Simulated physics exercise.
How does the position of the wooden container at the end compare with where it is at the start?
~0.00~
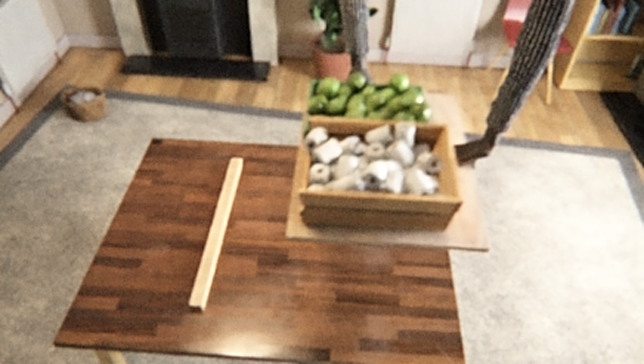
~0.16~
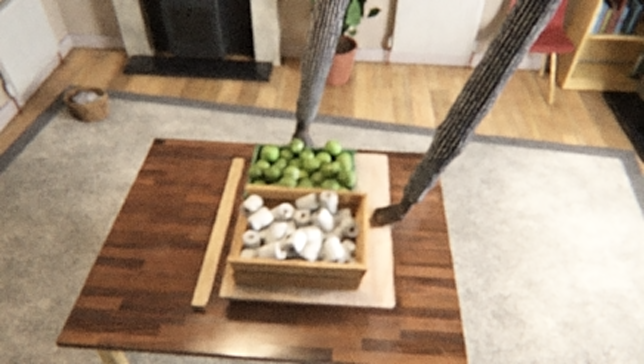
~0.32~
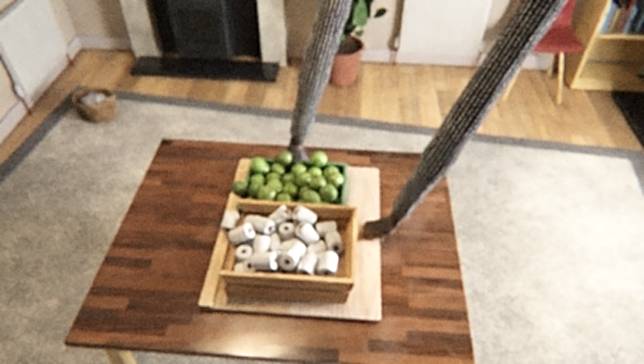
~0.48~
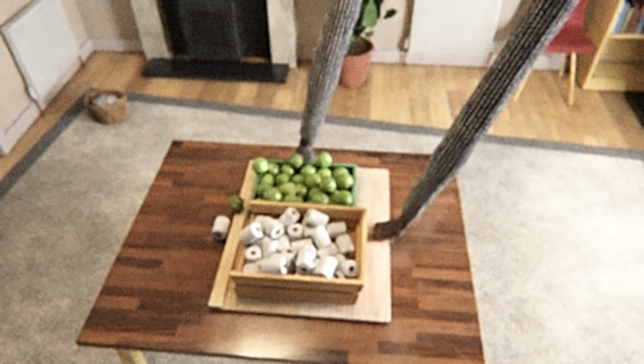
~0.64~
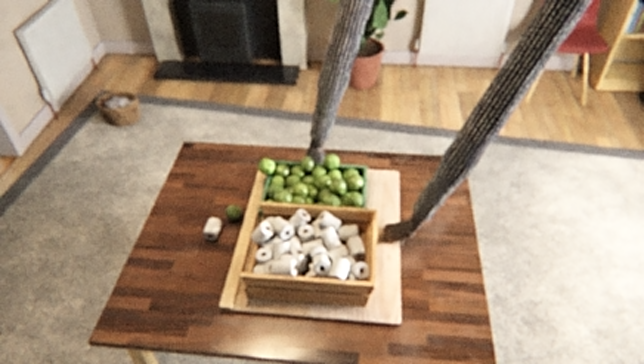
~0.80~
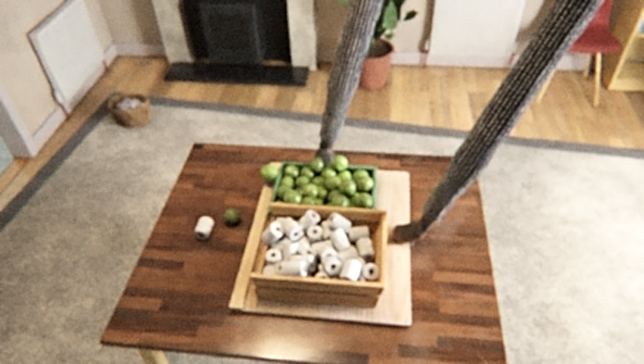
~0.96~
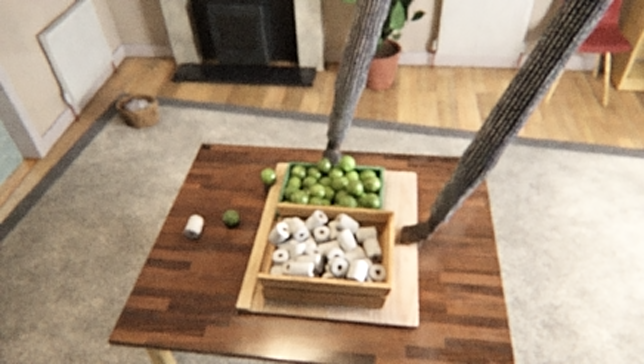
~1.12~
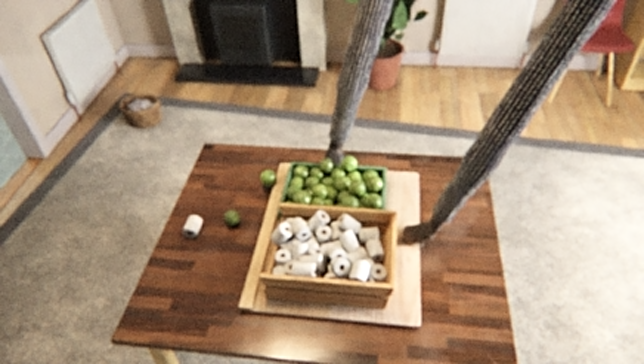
At the start it is held up over the far right part of the table. By the end it is lower and further left, sitting with the board near the middle of the tabletop.
